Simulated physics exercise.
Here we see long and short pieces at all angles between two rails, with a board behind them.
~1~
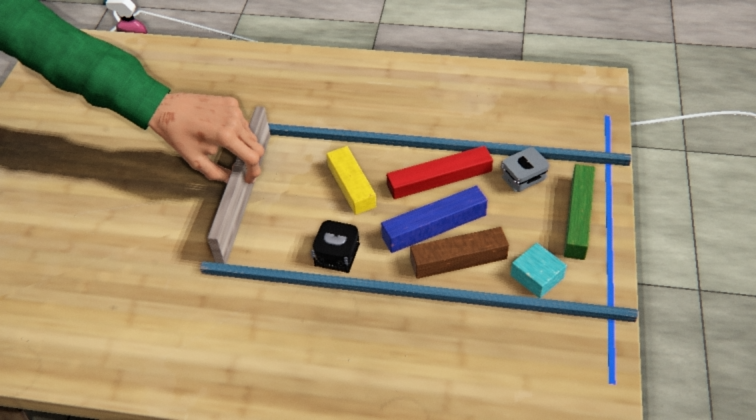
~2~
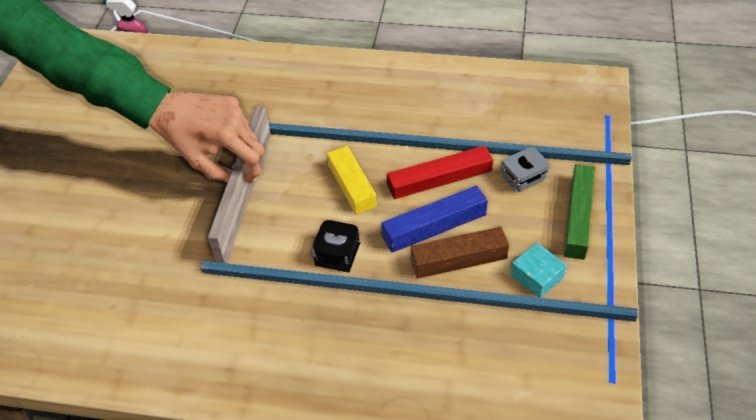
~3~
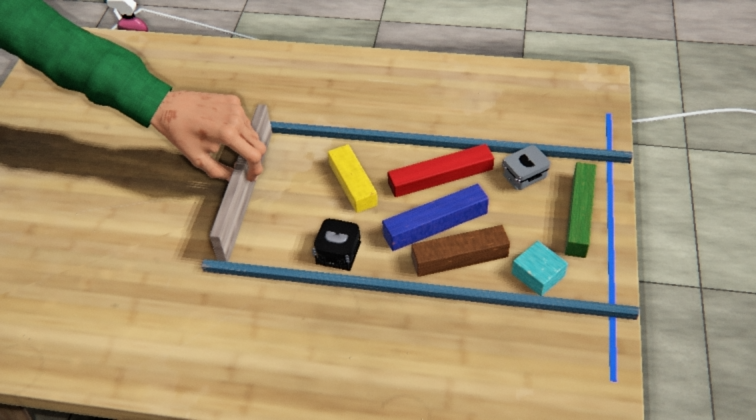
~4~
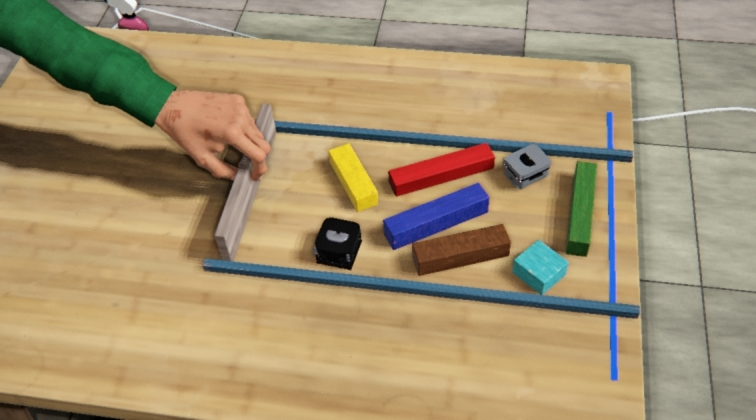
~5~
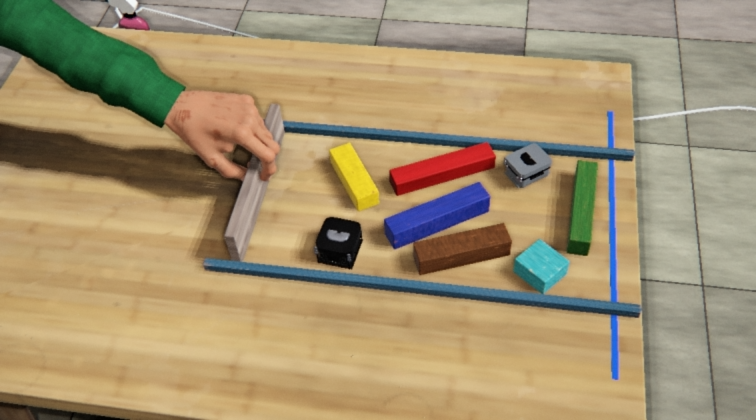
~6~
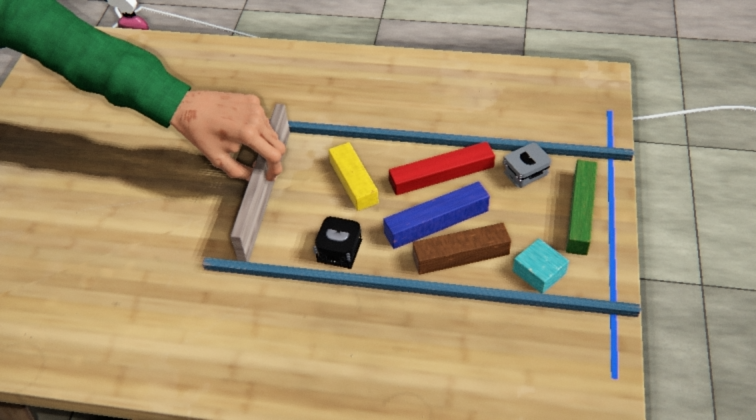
A grey board, held upright by a hand in a green sleeve, slid slightly to the right between two blue rails, while the scattered coloured blocks and two small cases ahead of it stayed put.
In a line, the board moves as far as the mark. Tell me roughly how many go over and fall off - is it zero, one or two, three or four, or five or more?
Roughly five or more fall off.
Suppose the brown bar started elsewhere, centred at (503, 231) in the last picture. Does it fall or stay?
I reckon from there it drops down.
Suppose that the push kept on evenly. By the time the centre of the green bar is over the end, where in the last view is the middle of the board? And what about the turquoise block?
Roughly (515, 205); roughly (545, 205).
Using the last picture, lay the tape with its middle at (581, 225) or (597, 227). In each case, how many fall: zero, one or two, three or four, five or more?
In order, you'd get at least five falling, then 5 or more.
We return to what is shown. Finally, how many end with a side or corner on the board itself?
The count in contact is 2.
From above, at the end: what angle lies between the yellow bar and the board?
Out of line by around 0°.
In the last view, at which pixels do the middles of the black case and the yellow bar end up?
(635, 284) and (625, 203).
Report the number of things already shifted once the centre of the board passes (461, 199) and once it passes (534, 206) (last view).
First 8, then 8.
A little later, none off yet; green bar at rest near (582, 206); turquoise block at rest near (540, 266); grey case at rest near (527, 167).
Next, none off yet; green bar shifted a little near (623, 218); turquoise block shifted about its own width near (591, 276); grey case shifted well along near (609, 187).
When it is over, the number that fall off is five or more; down, red stick, blue bar, brown bar, grey case, turquoise block and green bar.
